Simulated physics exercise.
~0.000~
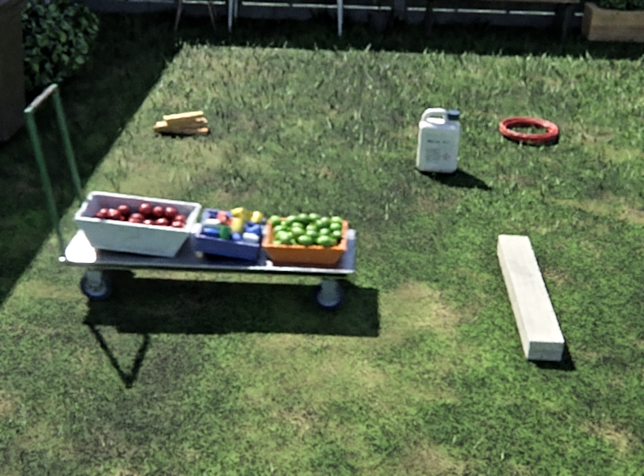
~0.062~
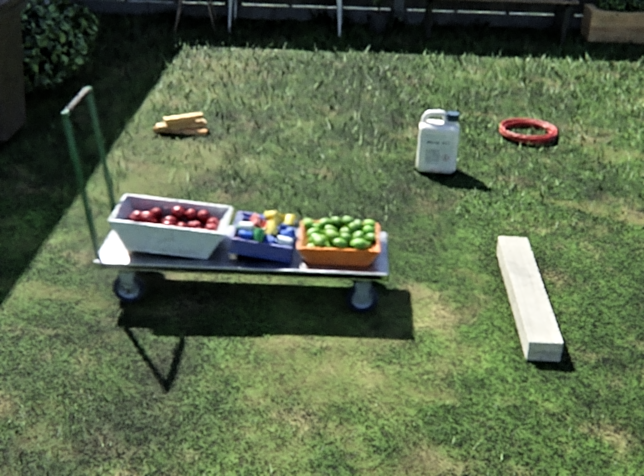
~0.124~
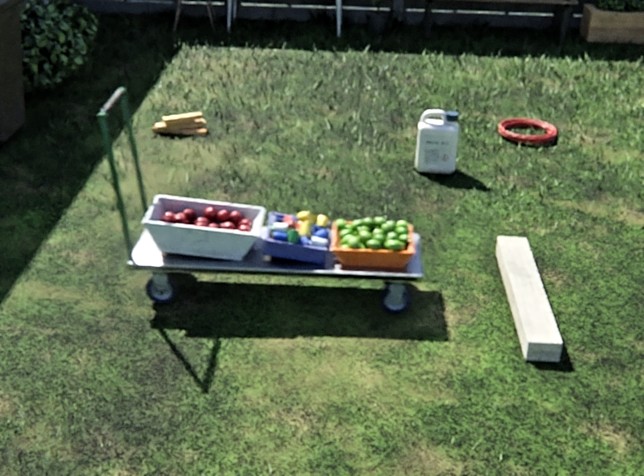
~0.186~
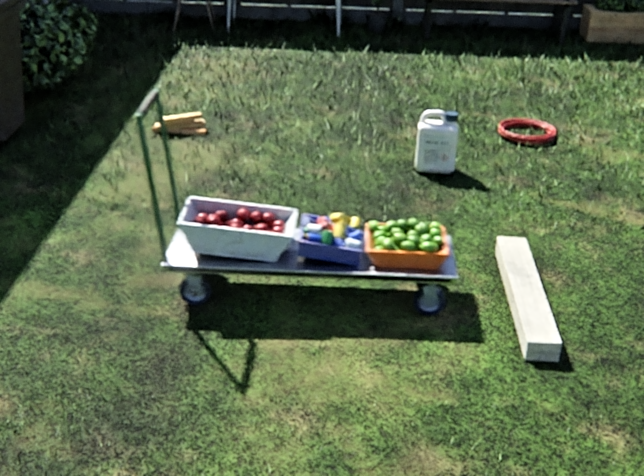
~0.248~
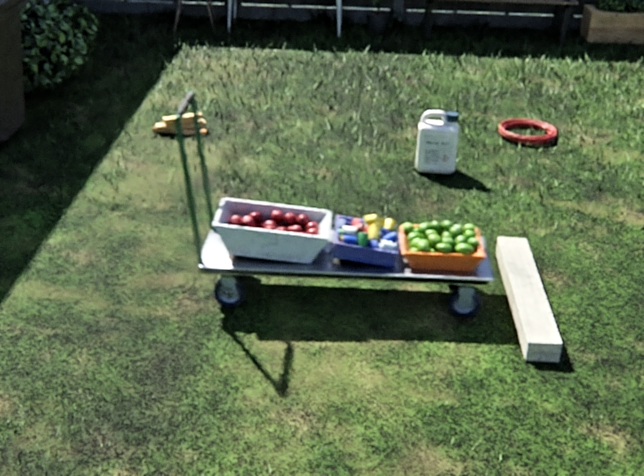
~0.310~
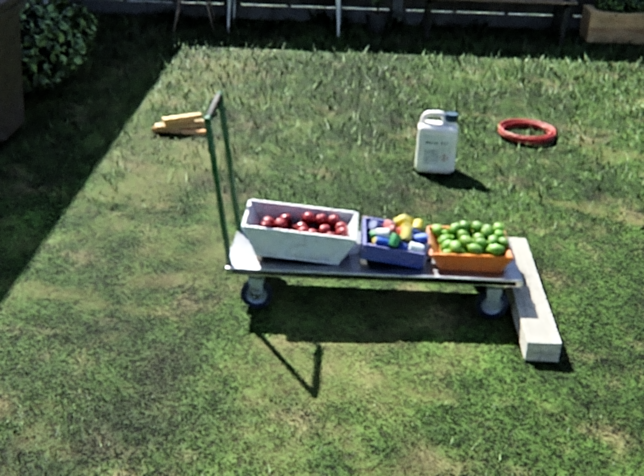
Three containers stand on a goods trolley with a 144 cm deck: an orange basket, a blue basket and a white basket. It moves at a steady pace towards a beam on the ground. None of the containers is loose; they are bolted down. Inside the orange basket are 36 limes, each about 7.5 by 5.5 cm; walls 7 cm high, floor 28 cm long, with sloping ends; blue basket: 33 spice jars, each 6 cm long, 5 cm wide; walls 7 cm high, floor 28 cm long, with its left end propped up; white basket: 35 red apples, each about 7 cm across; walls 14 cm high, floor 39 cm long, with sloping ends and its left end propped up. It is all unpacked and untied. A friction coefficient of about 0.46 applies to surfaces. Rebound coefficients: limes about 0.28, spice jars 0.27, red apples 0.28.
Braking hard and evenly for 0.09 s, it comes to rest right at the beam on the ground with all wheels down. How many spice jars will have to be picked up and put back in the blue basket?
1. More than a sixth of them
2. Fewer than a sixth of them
More than a sixth of them.
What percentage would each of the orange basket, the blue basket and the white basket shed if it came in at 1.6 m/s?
Then the orange basket sheds 10 per cent of its load, the blue basket 20 per cent, and the white basket 0 per cent.
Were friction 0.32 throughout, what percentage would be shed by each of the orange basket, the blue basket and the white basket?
Orange basket 40%, blue basket 40%, white basket 20%.
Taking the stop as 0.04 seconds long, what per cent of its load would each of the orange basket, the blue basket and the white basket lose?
That way you'd get orange basket at 40, blue basket at 40, and white basket at 10 percent.
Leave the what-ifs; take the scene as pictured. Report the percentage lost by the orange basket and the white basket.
I'd estimate orange basket near 30 and white basket near 5 per cent.
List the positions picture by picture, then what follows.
In the first frame (we follow the rim corner now nearest the camera), blue basket at (199, 236); white basket at (77, 218); 86 cm still to roll; nothing out yet.
In the second frame, blue basket at (233, 238); white basket at (111, 220); 69 cm still to roll.
In the third frame, blue basket at (268, 239); white basket at (146, 221); 52 cm still to roll.
In the fourth frame, blue basket at (302, 241); white basket at (180, 222); 34 cm still to roll.
In the fifth frame, blue basket at (338, 243); white basket at (216, 224); 17 cm still to roll.
In the sixth frame, blue basket at (366, 244); white basket at (244, 225); stopping; nothing out yet.
After 0.37 s, 2 of 36 out of the orange basket, 2 of 33 out of the blue basket and 0 of 35 out of the white basket.
After 0.49 s, 7 of 36 out of the orange basket, 7 of 33 out of the blue basket and 1 of 35 out of the white basket.
After 0.72 s, 10 of 36 out of the orange basket, 10 of 33 out of the blue basket and 2 of 35 out of the white basket.
When it is over (at 1.22 s), 10 of 36 out of the orange basket, 11 of 33 out of the blue basket and 2 of 35 out of the white basket. Asked share, 11 of 33, 33 per cent.
